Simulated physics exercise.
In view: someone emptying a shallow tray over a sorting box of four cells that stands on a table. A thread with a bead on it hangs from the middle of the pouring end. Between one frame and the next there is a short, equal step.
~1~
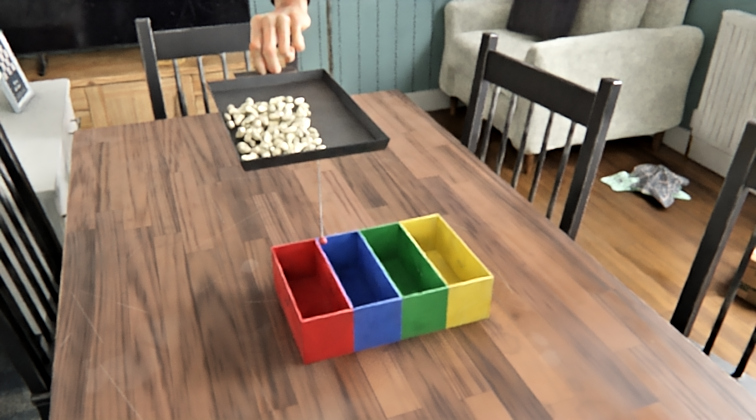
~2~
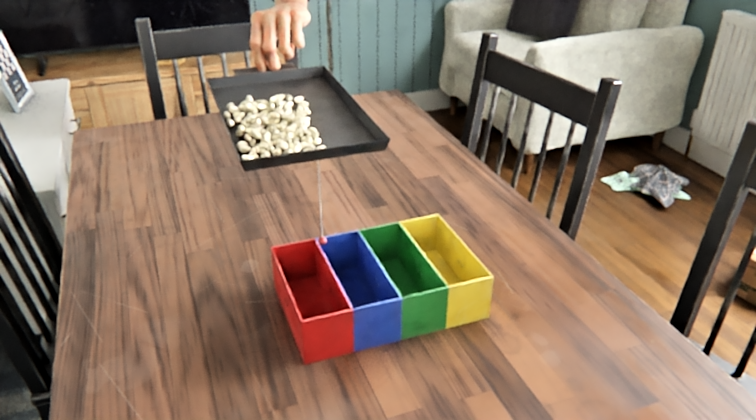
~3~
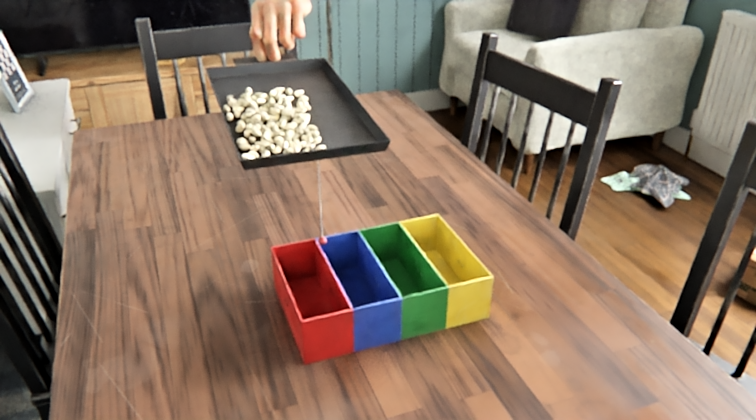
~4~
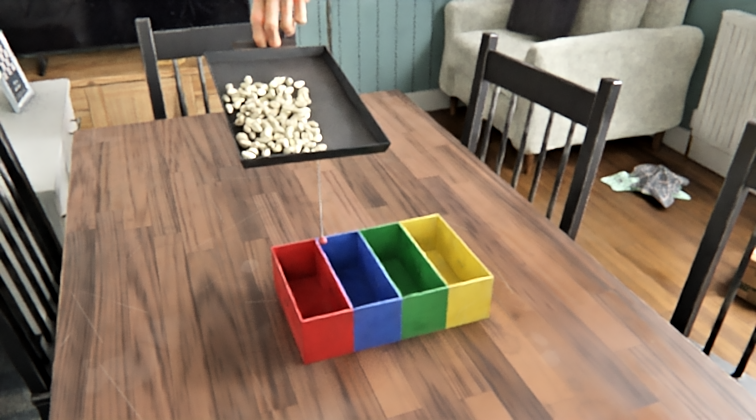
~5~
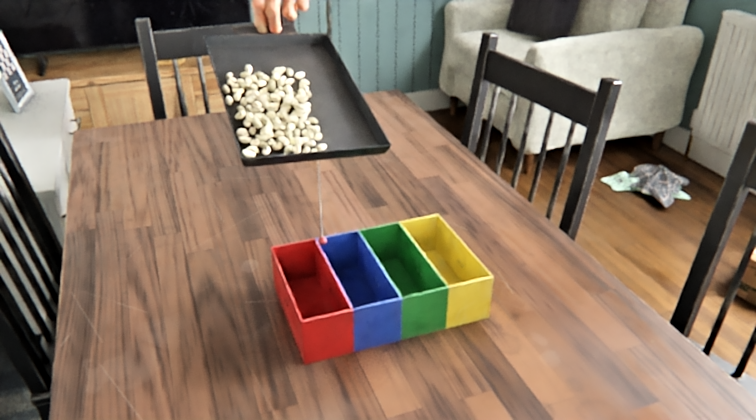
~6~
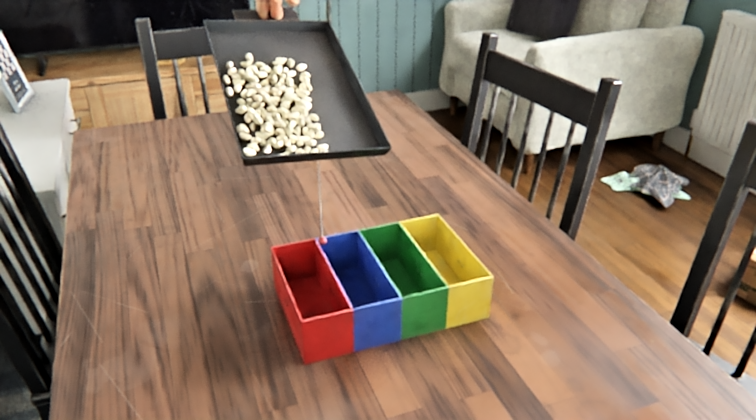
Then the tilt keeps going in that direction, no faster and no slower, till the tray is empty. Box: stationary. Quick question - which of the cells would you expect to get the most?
I would expect the green cell to get the most.
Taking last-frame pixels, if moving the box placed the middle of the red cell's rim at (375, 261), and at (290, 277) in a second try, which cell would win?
So the first one goes to the red one and the second to green.
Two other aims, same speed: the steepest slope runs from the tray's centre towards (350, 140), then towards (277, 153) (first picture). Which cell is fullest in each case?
That green cell, then that red cell.
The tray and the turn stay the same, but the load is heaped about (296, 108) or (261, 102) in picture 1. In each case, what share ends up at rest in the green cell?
Some 50 and then some 50 per cent.
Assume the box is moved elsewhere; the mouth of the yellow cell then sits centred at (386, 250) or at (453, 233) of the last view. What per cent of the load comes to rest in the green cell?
20 and 30 %.
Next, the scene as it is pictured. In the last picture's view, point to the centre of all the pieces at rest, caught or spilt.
Last view, centre at rest - approx. (388, 297).
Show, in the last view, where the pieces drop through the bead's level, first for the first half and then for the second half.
Around (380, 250) at first; around (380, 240) after that.
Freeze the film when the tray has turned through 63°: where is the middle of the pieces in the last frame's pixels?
Look around (328, 133) in the last picture.
Soon after the last picture, tray tipped steeply; nearly all on the tray; a small part falling or outside the box.
A little later, tray tipped past a quarter turn; about a quarter on the tray; about a third in the green cell; about a quarter in the blue cell; a stray few in the red cell; a stray few in the yellow cell; about a quarter falling or outside the box.
Later still, tray tipped past a quarter turn; about half in the green cell; about a third in the blue cell; a small part in the red cell; a stray few in the yellow cell.
At rest, tray tipped past a quarter turn; about half in the green cell; about a third in the blue cell; a small part in the red cell; a stray few in the yellow cell.
